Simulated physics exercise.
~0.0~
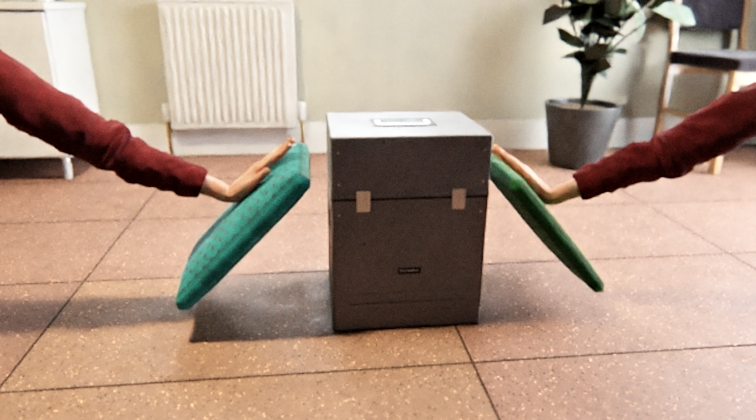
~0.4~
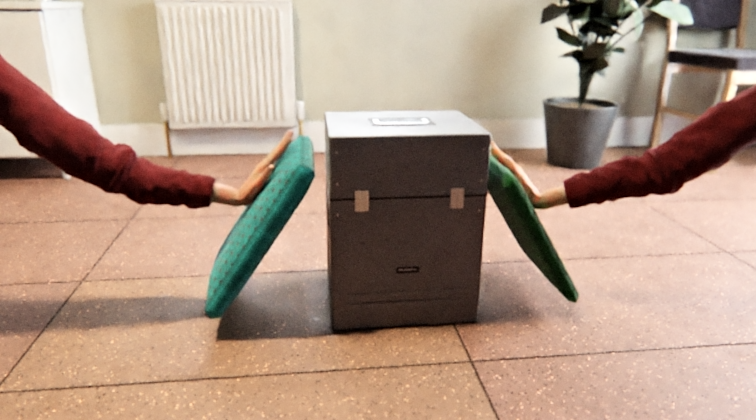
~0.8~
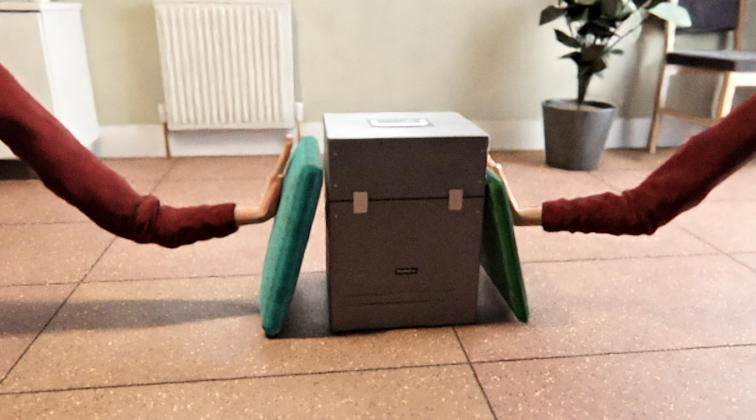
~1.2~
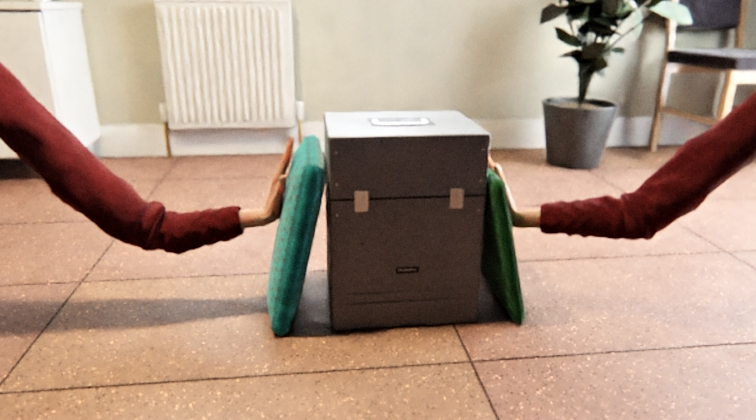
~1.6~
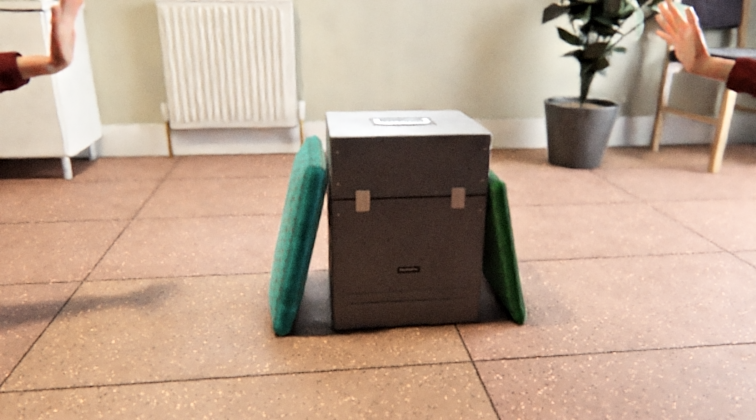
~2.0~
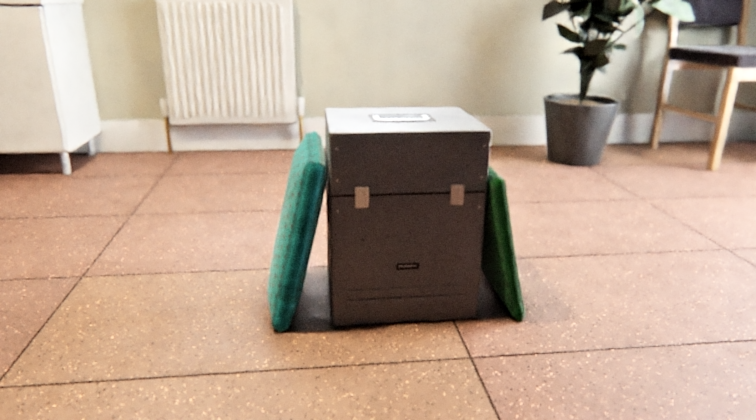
Two hands press a turquoise pillow and green pad against a grey chest, leaving both leaning.
